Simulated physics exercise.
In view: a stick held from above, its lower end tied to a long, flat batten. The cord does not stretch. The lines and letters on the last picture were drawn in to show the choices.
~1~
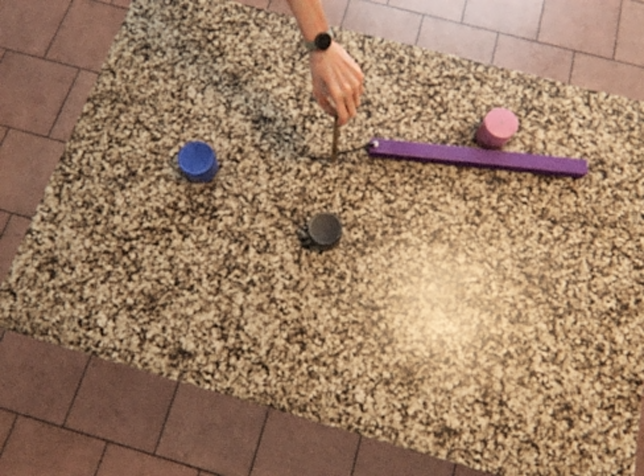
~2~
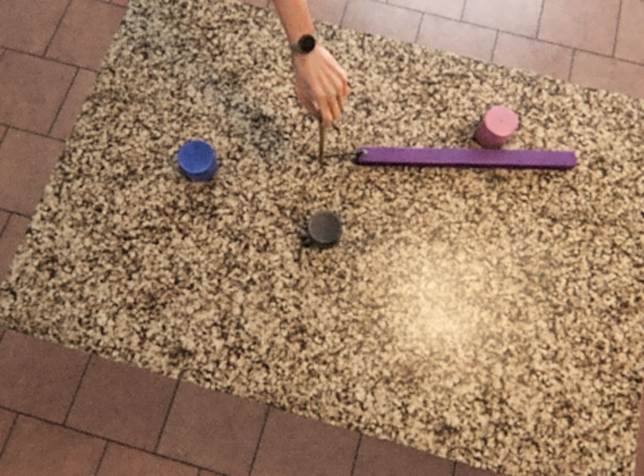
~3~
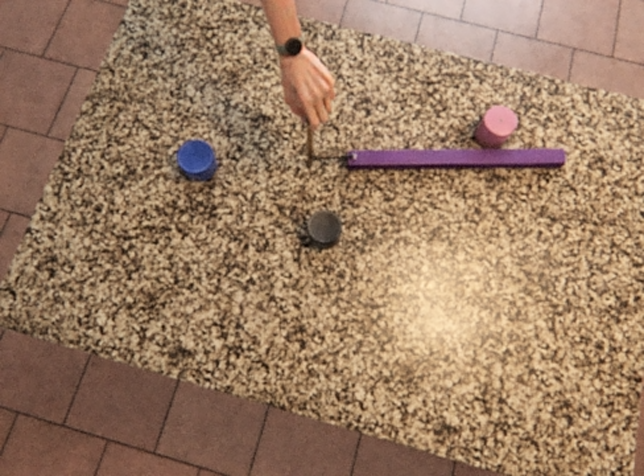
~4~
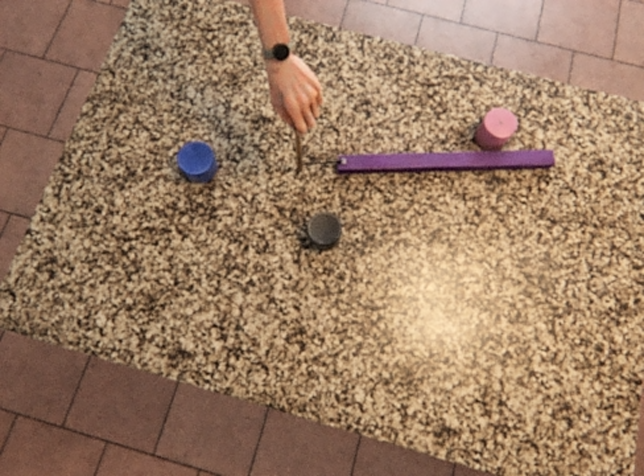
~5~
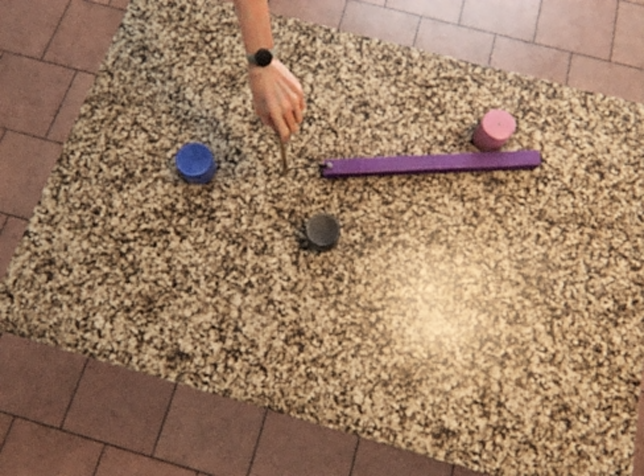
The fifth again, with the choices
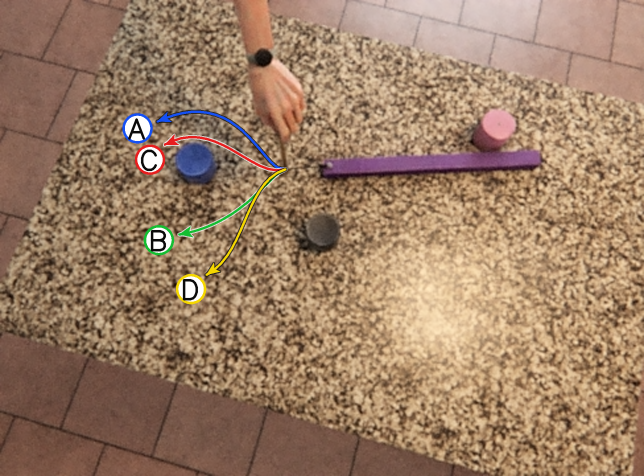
A hand holding a stick drags a long purple batten leftward by a cord.
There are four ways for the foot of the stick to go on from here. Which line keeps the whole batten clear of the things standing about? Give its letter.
Line A does it.
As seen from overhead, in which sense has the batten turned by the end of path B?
On that path, anticlockwise.
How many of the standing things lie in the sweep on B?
One.
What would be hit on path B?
It is the pink tin.
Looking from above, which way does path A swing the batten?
On that path, clockwise.
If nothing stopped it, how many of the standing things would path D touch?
In all, two.
On the marked copy, A from (286, 169) via (231, 122) to (158, 122); B from (286, 169) via (239, 209) to (179, 235); C from (286, 169) via (223, 145) to (165, 145); D from (286, 169) via (244, 223) to (207, 275).
Taking A. A third of the way, foot of the stick (247, 135), middle of the batten (391, 156).
Two thirds of the way, foot of the stick (202, 113), middle of the batten (342, 144).
When it is over, foot of the stick (156, 123), middle of the batten (300, 138); nothing has been touched.
As for the rest, B meets the pink tin; C meets the blue tub; D meets the pink tin and black tub.
